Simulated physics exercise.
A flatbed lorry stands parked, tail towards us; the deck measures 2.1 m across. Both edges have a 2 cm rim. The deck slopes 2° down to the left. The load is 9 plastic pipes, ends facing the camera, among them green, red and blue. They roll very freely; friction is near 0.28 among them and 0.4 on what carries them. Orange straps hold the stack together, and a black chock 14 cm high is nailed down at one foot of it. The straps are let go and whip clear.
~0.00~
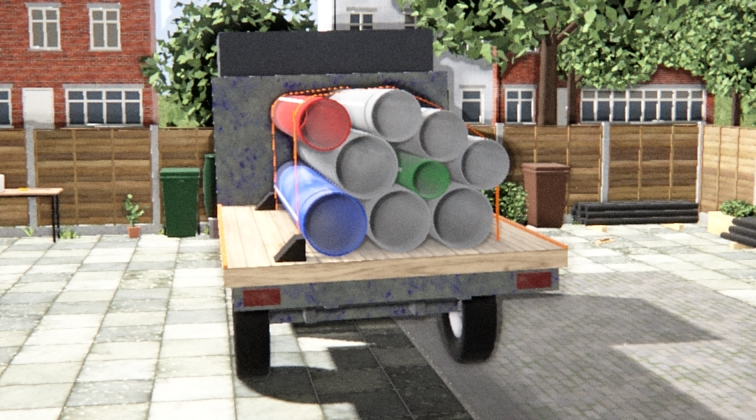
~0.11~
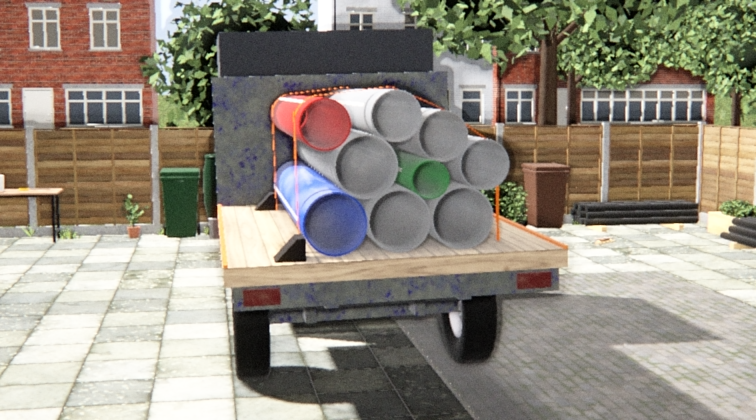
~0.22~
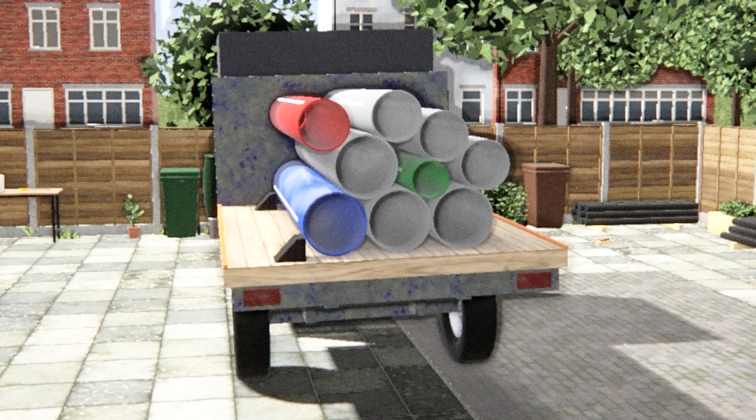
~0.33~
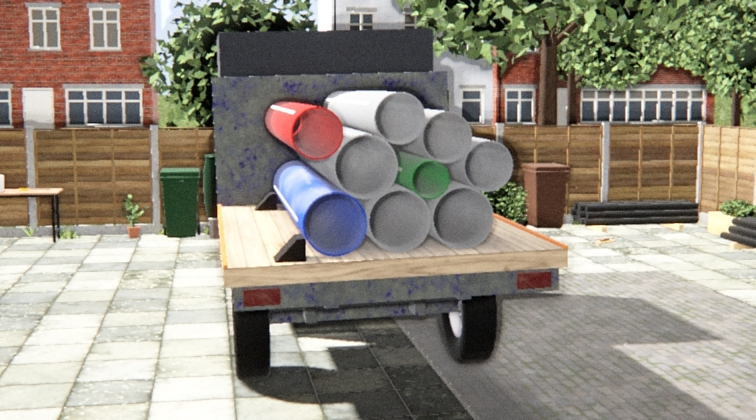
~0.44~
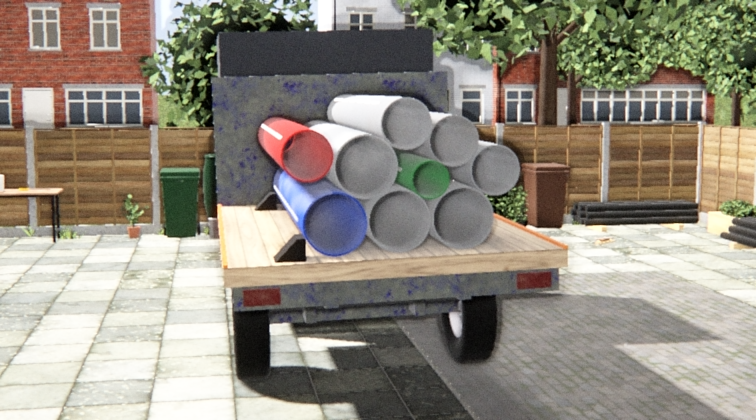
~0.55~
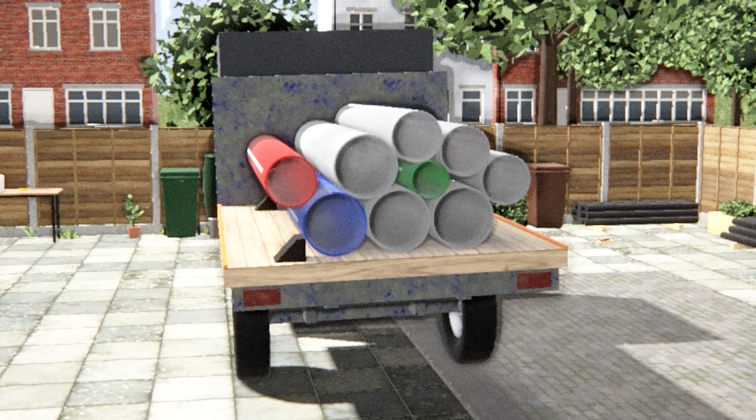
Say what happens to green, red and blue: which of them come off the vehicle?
Green remains on the deck. Red ends on the ground. Blue remains on the deck.
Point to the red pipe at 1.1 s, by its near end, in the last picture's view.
Near (190, 258).
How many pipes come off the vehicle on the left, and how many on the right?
Left 1, right 0.
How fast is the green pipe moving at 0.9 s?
About 0.1 m/s.
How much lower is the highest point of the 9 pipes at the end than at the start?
About 20 cm.
By 0.9 s, green is up on others, 80 cm from the right edge, rolling right; red is on the deck, 5 cm from the left edge, rolling left; blue is on the deck, 70 cm from the left edge; 0 gone from the deck.
By 1.1 s, green is up on others, 80 cm from the right edge; red is dropping off the left side; as before, blue; 1 gone from the deck.
Finally (4.6 s), green is up on others, 80 cm from the right edge; red is down on the left; blue is on the deck, 70 cm from the left edge; 1 gone from the deck.
